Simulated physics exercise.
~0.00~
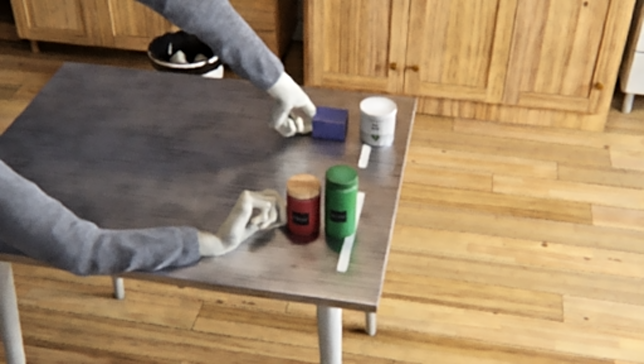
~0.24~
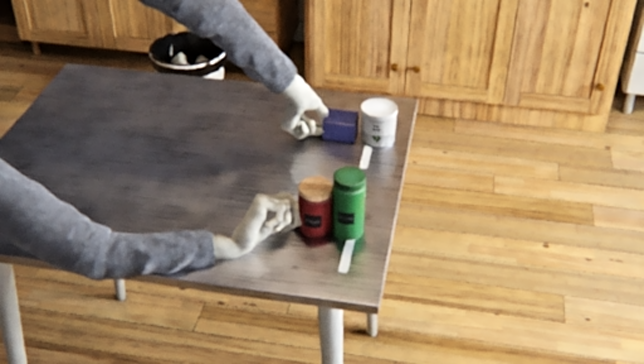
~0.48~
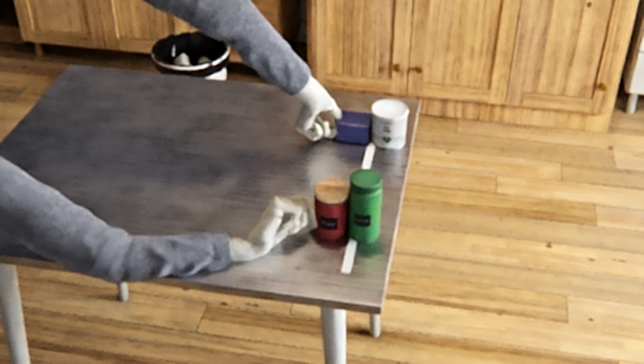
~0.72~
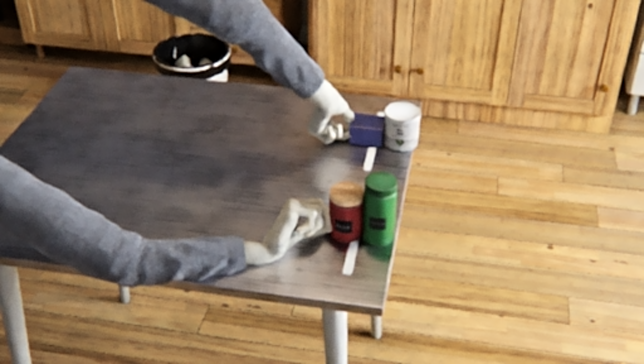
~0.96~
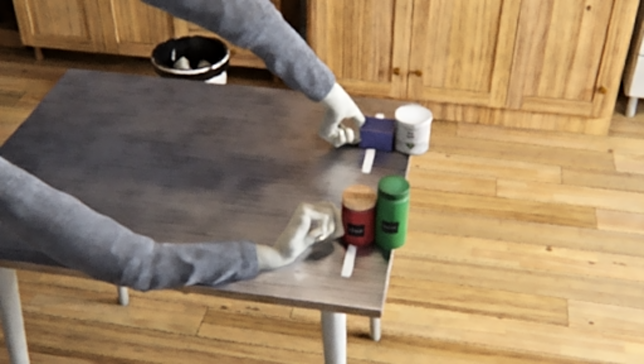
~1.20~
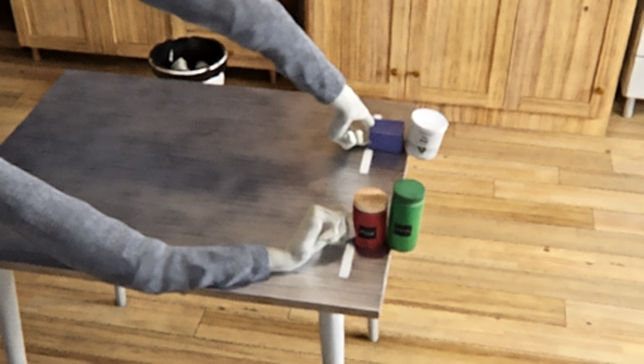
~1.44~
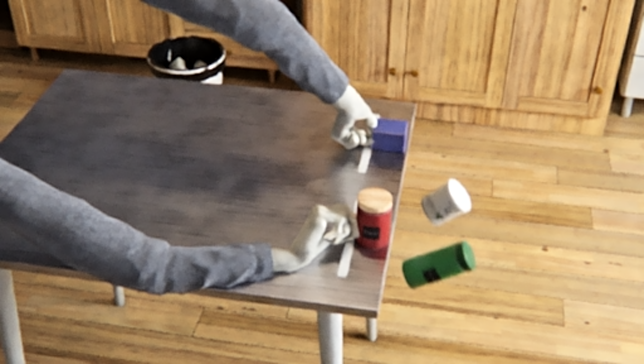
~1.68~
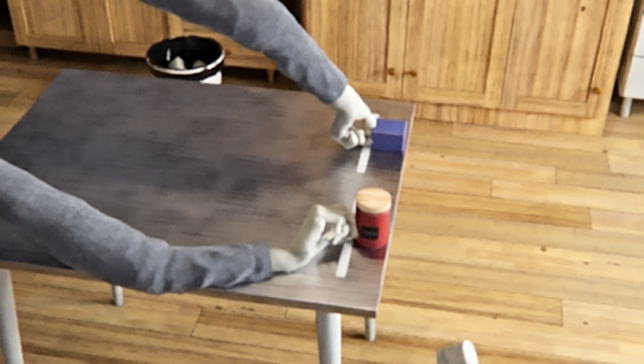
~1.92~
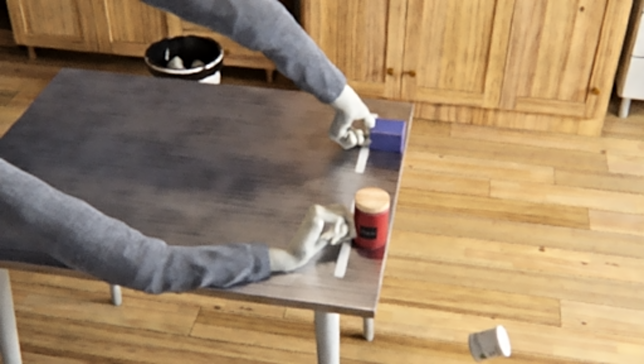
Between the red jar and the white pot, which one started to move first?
The red jar started to move first, sliding right while the white pot was still in its place. The white pot only began to slide afterwards.
